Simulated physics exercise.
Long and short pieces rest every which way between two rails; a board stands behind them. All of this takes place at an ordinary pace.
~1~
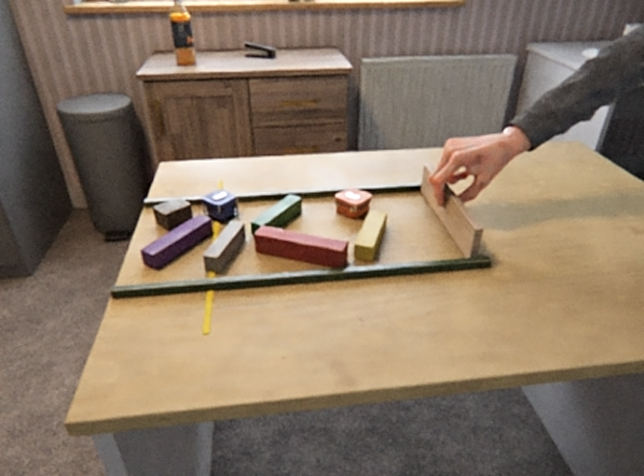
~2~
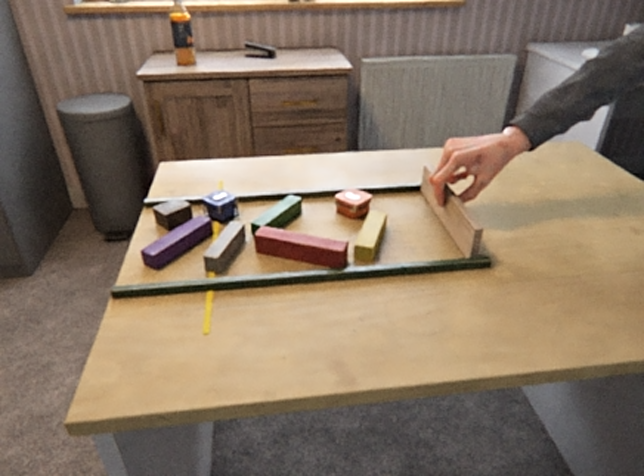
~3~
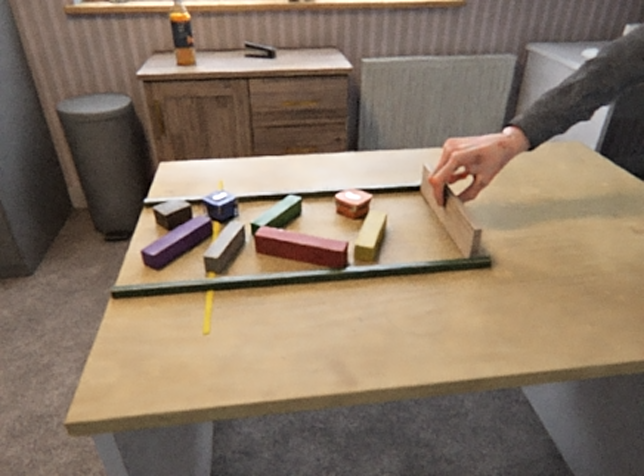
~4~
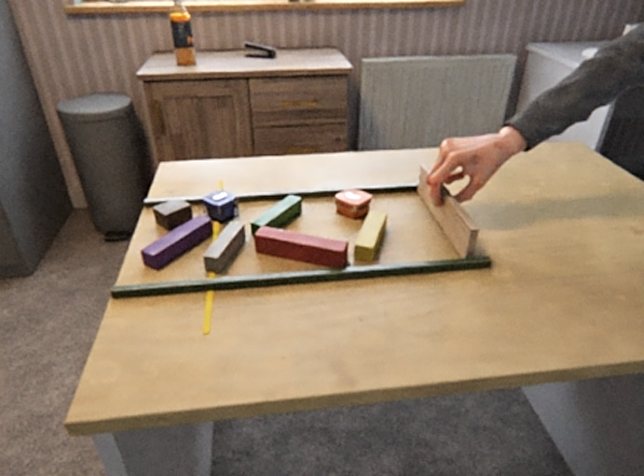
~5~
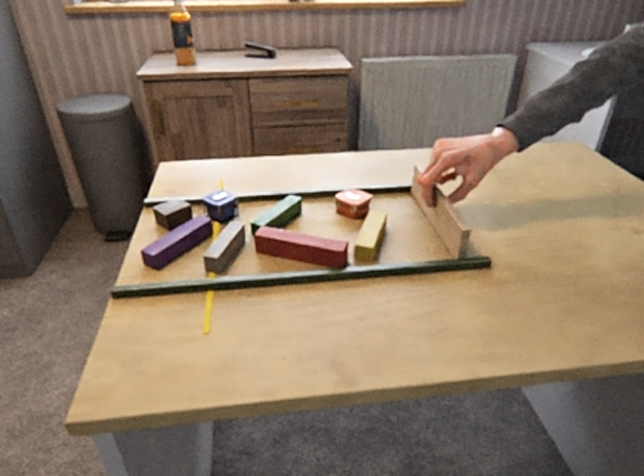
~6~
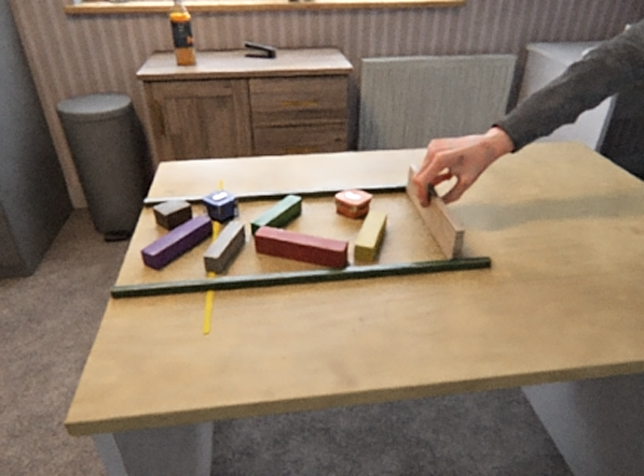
On a wooden table, a hand slides a board slightly left toward scattered coloured blocks.
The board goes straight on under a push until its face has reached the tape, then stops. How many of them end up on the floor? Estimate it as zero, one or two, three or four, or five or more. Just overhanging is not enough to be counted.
It sends over the edge a lone piece or a pair.
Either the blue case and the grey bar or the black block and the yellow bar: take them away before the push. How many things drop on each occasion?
0 in the first case and 0 in the second.
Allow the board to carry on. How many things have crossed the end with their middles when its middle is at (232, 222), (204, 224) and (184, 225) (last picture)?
Past-the-end tally - position 1: 0, position 2: 2, position 3: 4.
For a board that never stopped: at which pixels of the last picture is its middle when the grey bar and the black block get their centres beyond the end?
Near (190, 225) in the first case, near (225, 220) in the other.
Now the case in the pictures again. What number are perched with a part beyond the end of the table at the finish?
The count would be 1.
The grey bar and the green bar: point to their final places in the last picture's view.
Listed in order, first is (153, 246) and the other is (181, 220).
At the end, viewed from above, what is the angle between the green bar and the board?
Angle: Roughly 15 degrees.
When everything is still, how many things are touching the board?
2.
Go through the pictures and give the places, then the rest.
Black block (173, 213); purple bar (179, 241); blue case (220, 206); board (448, 207); tape (215, 239), in the first picture.
Purple bar (179, 241); board (448, 207), in the second picture.
Blue case (220, 206); orange case (353, 204), in the third picture.
Black block (173, 214); yellow bar (371, 235), in the fourth picture.
Purple bar (179, 241); red bar (301, 247), in the fifth picture.
Black block (173, 214); purple bar (179, 241); blue case (220, 206); board (432, 208); tape (215, 239), in the sixth picture.
Soon after, none off yet; black block at rest near (173, 214); purple bar at rest near (179, 241); blue case at rest near (220, 206).
At rest, the number that fall off is one or two; fallen, black block.
